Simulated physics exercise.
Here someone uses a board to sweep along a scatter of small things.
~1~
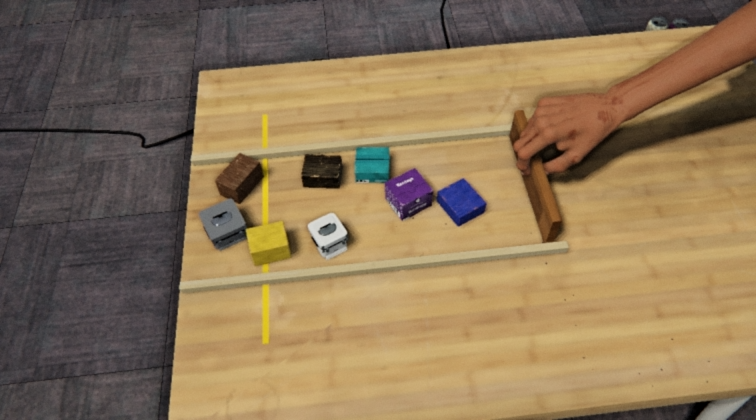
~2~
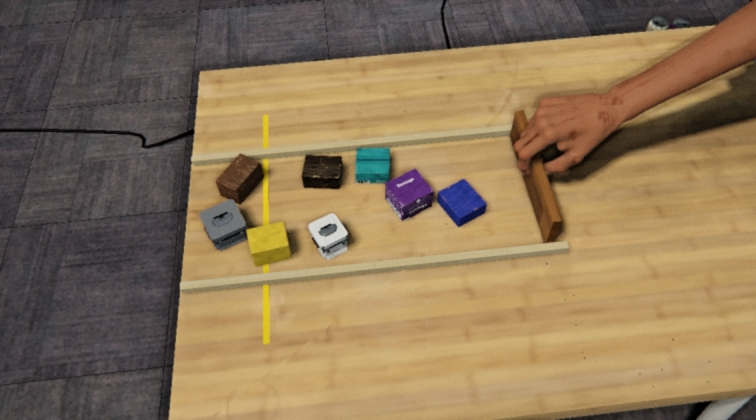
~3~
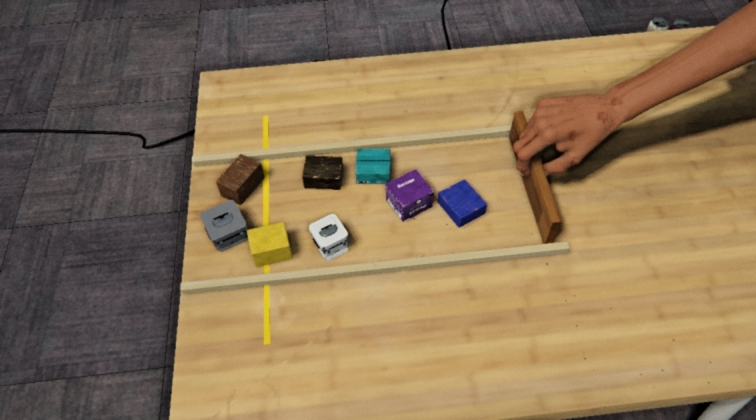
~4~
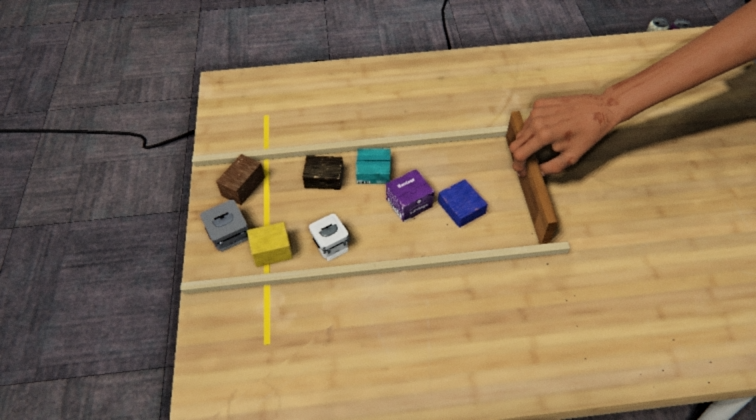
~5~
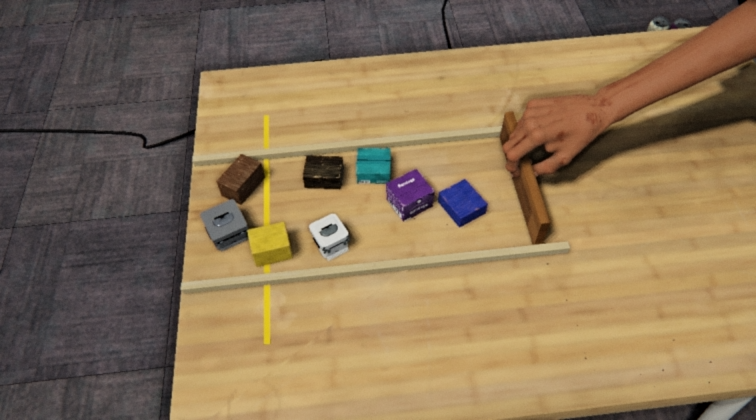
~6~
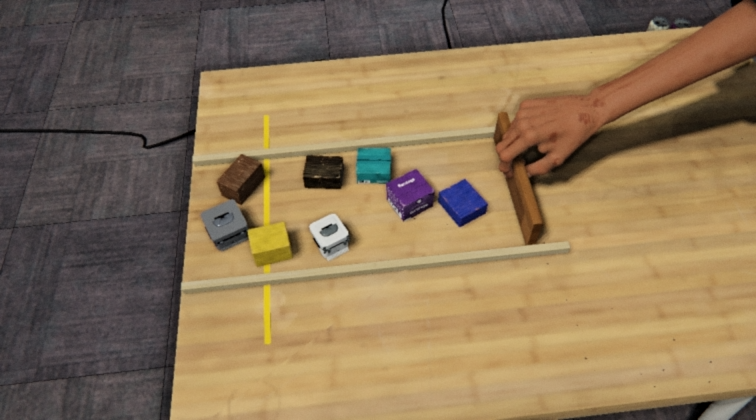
On a wooden tabletop between two pale rails, small coloured blocks and boxes lie scattered near a yellow tape line. A hand at the right holds a brown board still, then slides it slightly left while the objects stay in place.
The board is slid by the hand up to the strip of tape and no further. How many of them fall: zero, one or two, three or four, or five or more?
One or two.
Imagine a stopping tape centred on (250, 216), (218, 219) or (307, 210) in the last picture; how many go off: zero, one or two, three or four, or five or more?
Just one or two; five or over; not one.
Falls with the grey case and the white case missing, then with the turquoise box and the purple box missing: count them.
Counts - first: 1; second: 0.
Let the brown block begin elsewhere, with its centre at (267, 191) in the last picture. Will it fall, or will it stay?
This time it winds up down.
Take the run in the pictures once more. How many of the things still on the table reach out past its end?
0, I think.
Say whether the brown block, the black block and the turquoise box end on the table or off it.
One by one: The brown block lands below; the black block remains in place; the turquoise box remains in place.
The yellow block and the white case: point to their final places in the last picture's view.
They finish at roughly (216, 252) and (250, 257) respectively.
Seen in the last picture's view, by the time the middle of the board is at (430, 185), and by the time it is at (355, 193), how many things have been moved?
Respectively 2 and 5.
A little later, none off yet; grey case at rest near (226, 226); brown block at rest near (241, 179); yellow block at rest near (271, 244).
Next, none off yet; grey case shifted a little near (212, 229); brown block shifted about its own width near (216, 182); yellow block shifted a little near (254, 248).
When it is over, the number that fall off is one or two; down, brown block and grey case.
